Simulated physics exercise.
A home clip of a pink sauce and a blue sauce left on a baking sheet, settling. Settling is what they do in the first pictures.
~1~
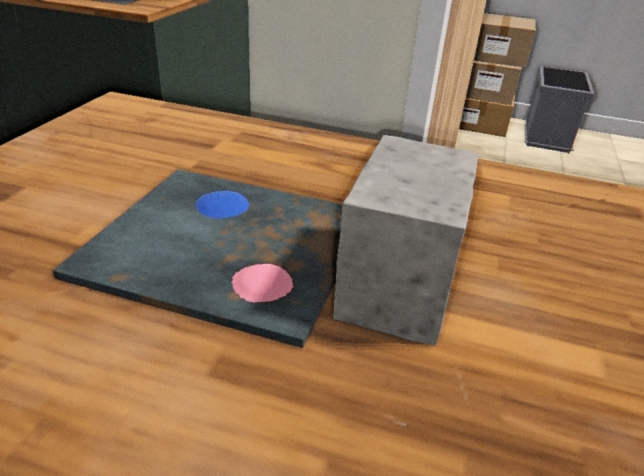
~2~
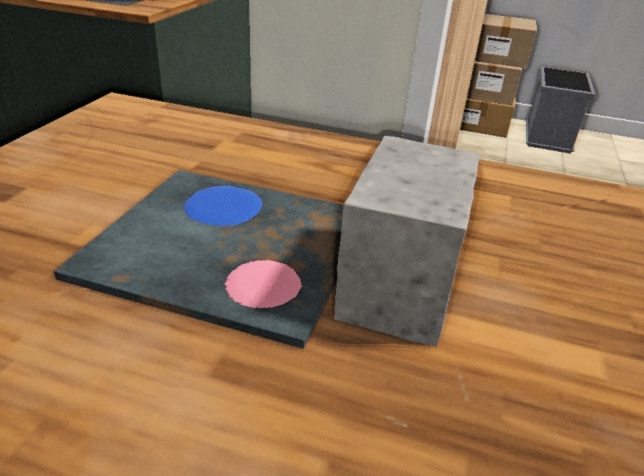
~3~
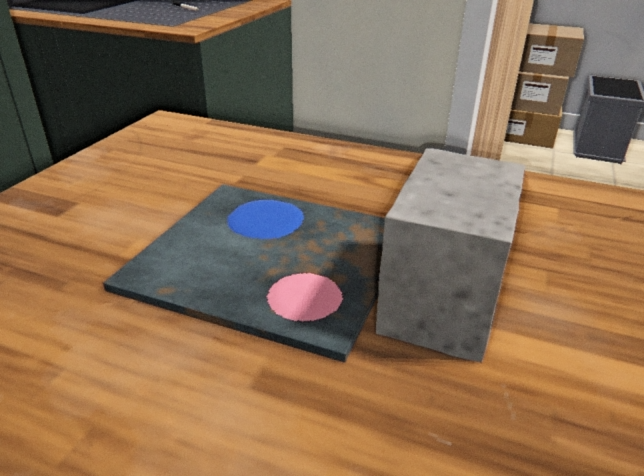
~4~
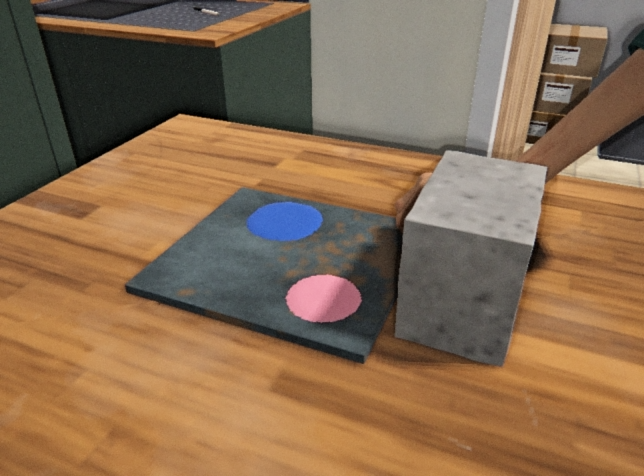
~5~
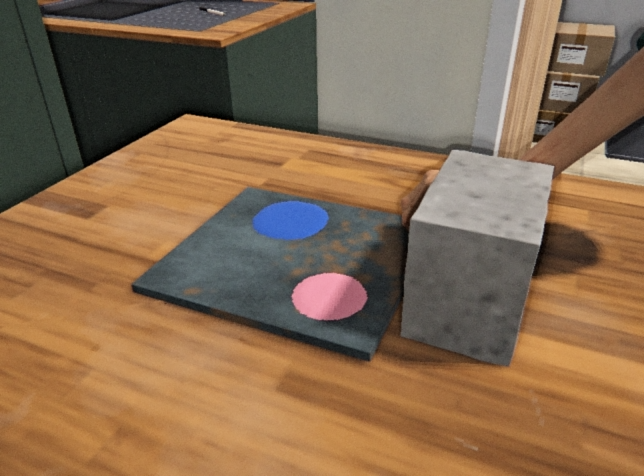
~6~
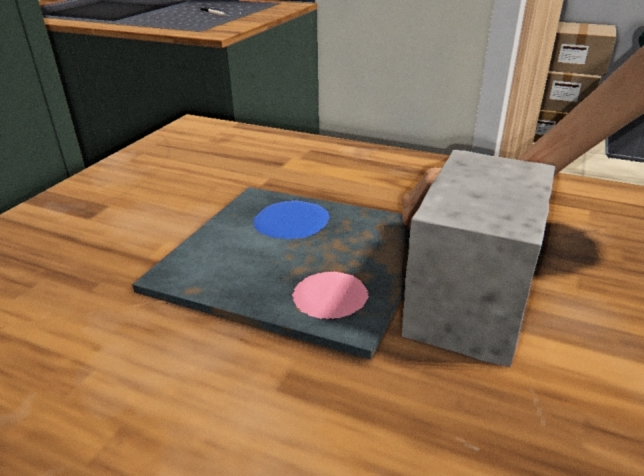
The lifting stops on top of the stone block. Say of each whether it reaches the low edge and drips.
Pink sauce stays put; blue sauce slips off.
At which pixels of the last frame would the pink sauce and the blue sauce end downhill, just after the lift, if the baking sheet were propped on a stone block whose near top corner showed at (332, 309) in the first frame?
Roughly (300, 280) and (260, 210).
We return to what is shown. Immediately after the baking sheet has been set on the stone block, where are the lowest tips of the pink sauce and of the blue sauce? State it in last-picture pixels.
Roughly (234, 220), roughly (221, 205).
Next, slope about 33°; the pink sauce has crept a little; the blue sauce is dripping off the low end.
After that, the pink sauce has crept down a long way; the blue sauce is dripping off the low end.
Finally, slope about 33°; the pink sauce has crept down a long way; the blue sauce is dripping off the low end.
